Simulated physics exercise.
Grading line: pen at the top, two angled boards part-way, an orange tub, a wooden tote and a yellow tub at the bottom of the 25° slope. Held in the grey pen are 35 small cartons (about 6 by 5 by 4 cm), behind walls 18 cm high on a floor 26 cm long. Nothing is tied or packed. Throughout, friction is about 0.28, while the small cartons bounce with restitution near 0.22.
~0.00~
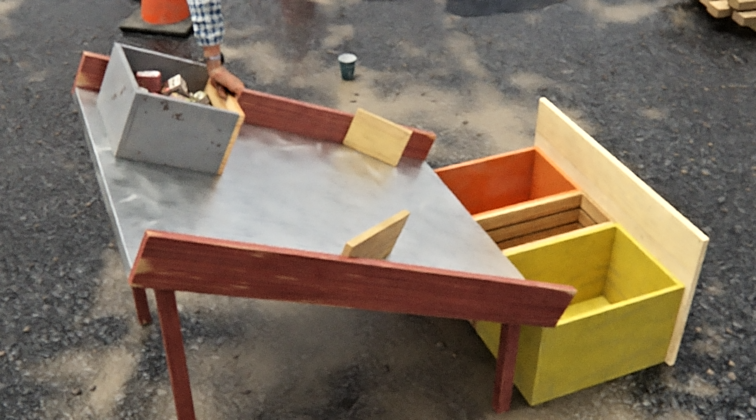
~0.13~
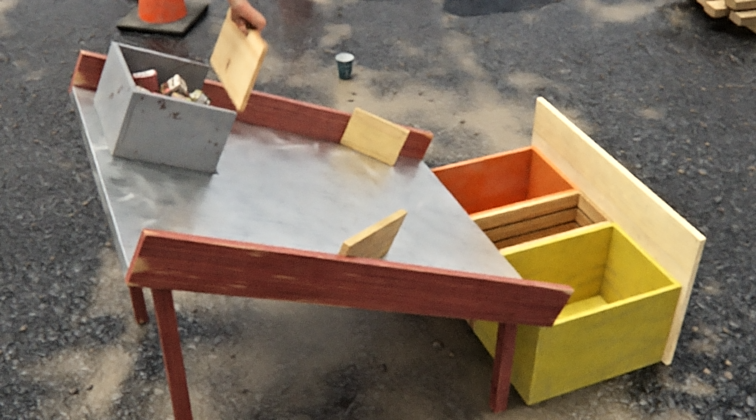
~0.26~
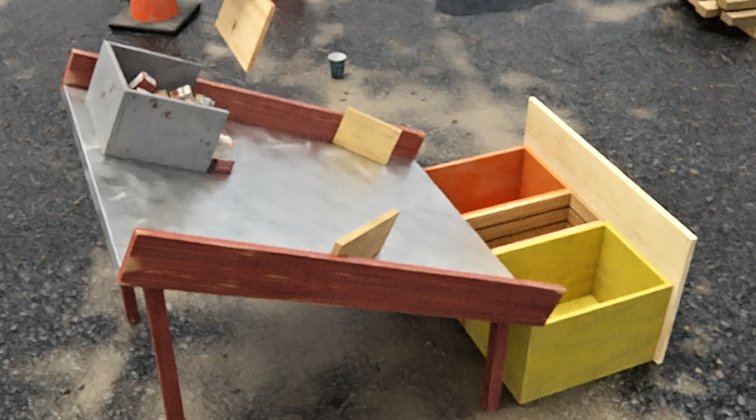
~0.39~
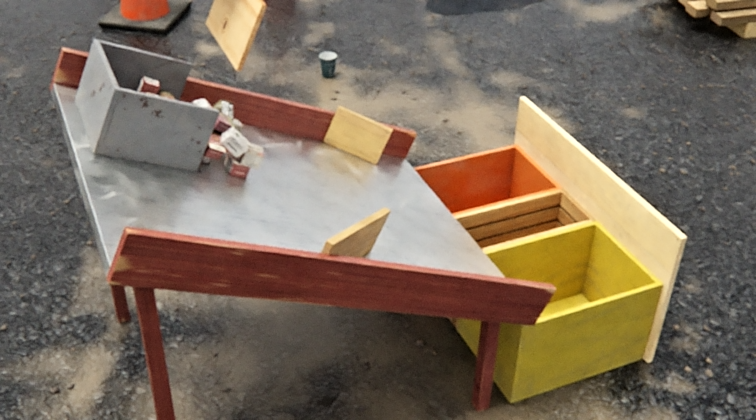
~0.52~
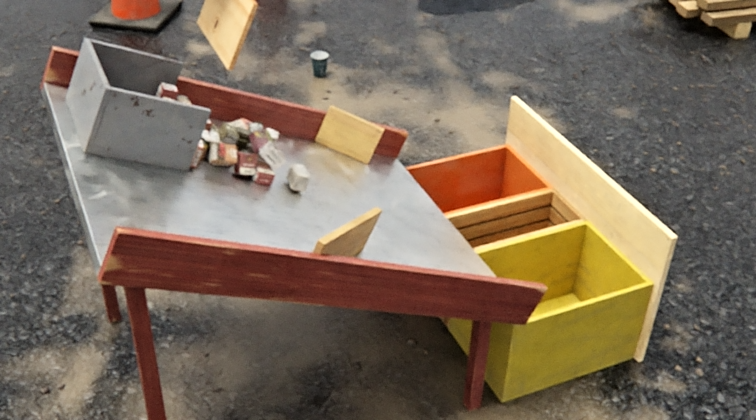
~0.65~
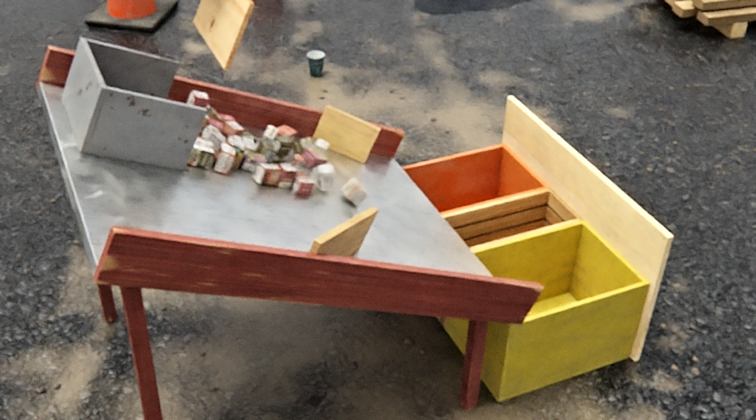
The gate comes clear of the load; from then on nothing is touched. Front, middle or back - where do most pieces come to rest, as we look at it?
The bulk is left in the one way over there.
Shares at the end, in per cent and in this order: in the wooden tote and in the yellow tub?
Result: Near 30 % and near 0 %.
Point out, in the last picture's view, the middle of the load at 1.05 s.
I'd put it close to (385, 177).
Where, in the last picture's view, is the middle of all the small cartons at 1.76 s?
Look near pixel (503, 247).
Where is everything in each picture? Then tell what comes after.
In the first frame (we follow the rim corner now nearest the camera; the camera pans a little), grey pen at (141, 92); orange tub at (458, 220); nothing out yet.
In the second frame, grey pen at (138, 91).
In the third frame, grey pen at (130, 90); 6 out, the lowest carton at (221, 160).
In the fourth frame, grey pen at (120, 89); 15 out, the lowest carton at (233, 129).
In the fifth frame, grey pen at (111, 88); 22 out, the lowest carton at (269, 139).
In the sixth frame, grey pen at (107, 87); orange tub at (426, 218); 31 out, the lowest carton at (320, 150).
After 0.83 s, 1 still in the grey pen and 34 on the slope.
After 1.05 s, 4 in the orange tub, 3 in the wooden tote, 24 on the slope and 4 in the air.
After 1.36 s, 17 in the orange tub, 8 in the wooden tote, 5 on the slope and 5 in the air.
When it is over (at 1.76 s), 25 in the orange tub and 10 in the wooden tote.
